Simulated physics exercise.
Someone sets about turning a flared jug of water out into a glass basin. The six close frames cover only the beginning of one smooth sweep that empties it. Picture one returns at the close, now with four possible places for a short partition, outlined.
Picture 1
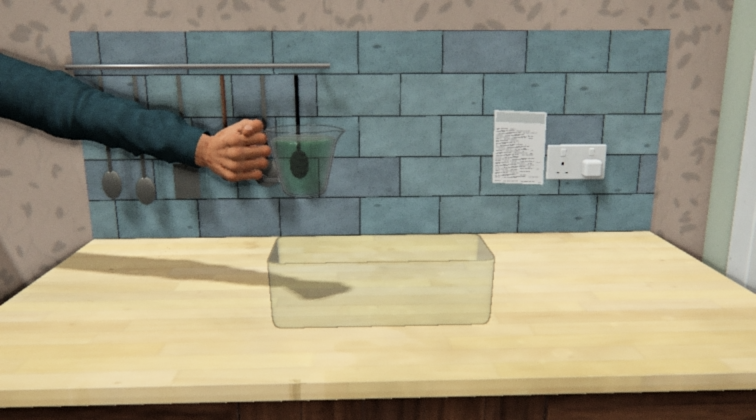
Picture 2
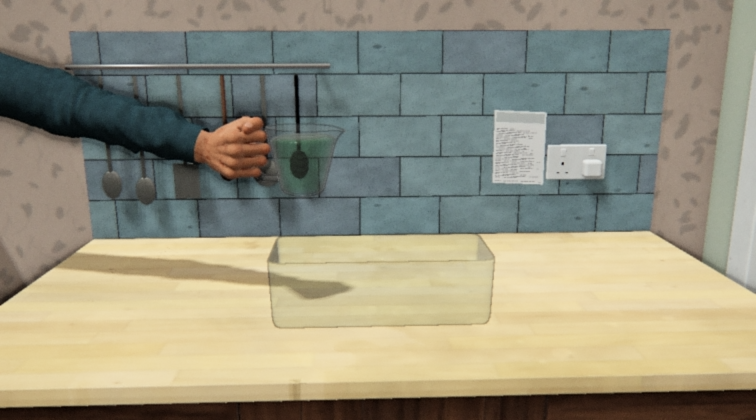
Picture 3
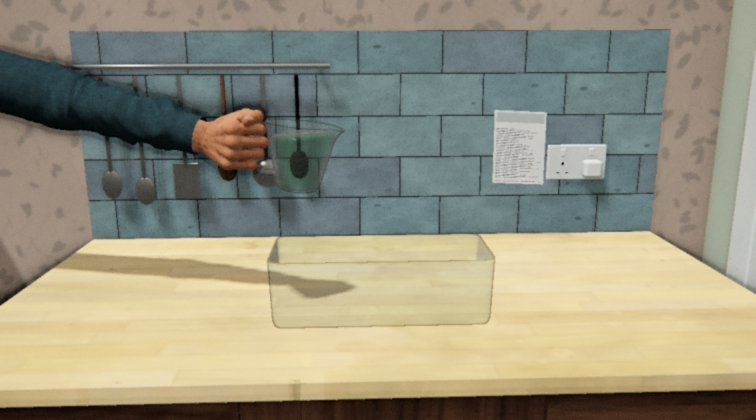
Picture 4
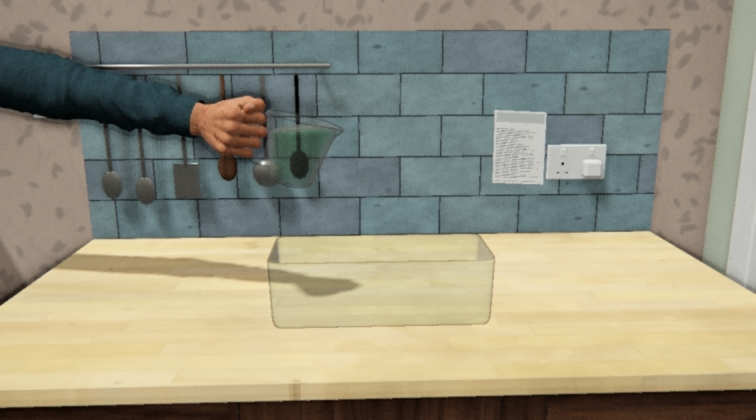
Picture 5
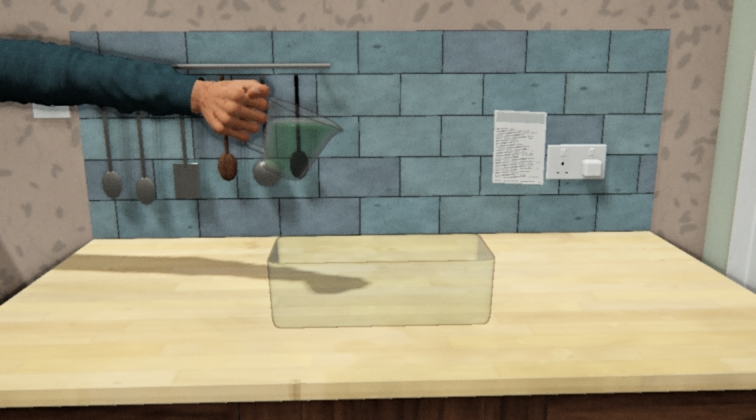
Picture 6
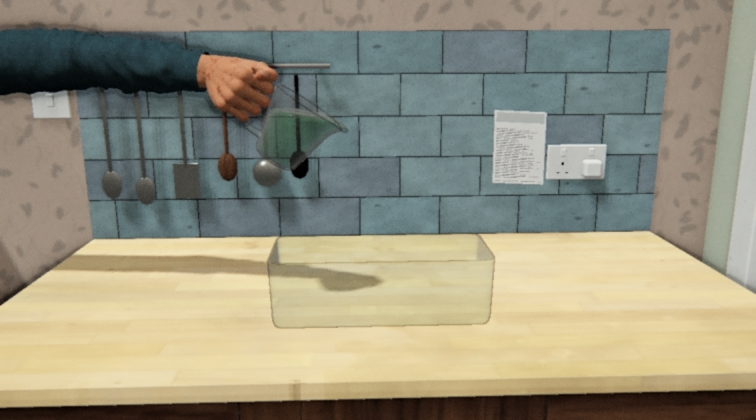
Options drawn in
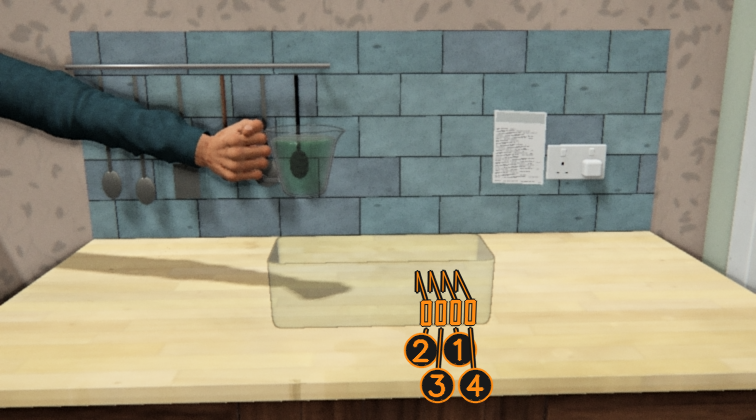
A kitchen worktop of pale wood is seen from the front at a steady, slightly raised view, backed by blue-grey tiles with hanging utensils, a sheet of paper and a white socket. A clear, empty rectangular basin sits mid-counter, while a dark-teal-sleeved arm from the left holds a clear jug of greenish water above it. The hand stays nearly still, then gradually tilts the jug rightward until the water reaches its lip.
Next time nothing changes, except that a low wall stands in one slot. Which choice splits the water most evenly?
The best slot is 2.
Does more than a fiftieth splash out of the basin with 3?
Yes.
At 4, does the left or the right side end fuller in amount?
The left one.
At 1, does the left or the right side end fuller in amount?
The left one.
On the marked copy, 1 at (455, 328); 2 at (426, 329); 3 at (441, 329); 4 at (470, 328).
Choosing 1, about 82 % ends left of the wall and 7 % right of it; 11 % is lost outside.
Choosing 2, about 46 % ends left of the wall and 46 % right of it; 8 % is lost outside.
Choosing 3, about 83 % ends left of the wall and 12 % right of it; 6 % is lost outside.
Choosing 4, about 79 % ends left of the wall and 9 % right of it; 12 % is lost outside.
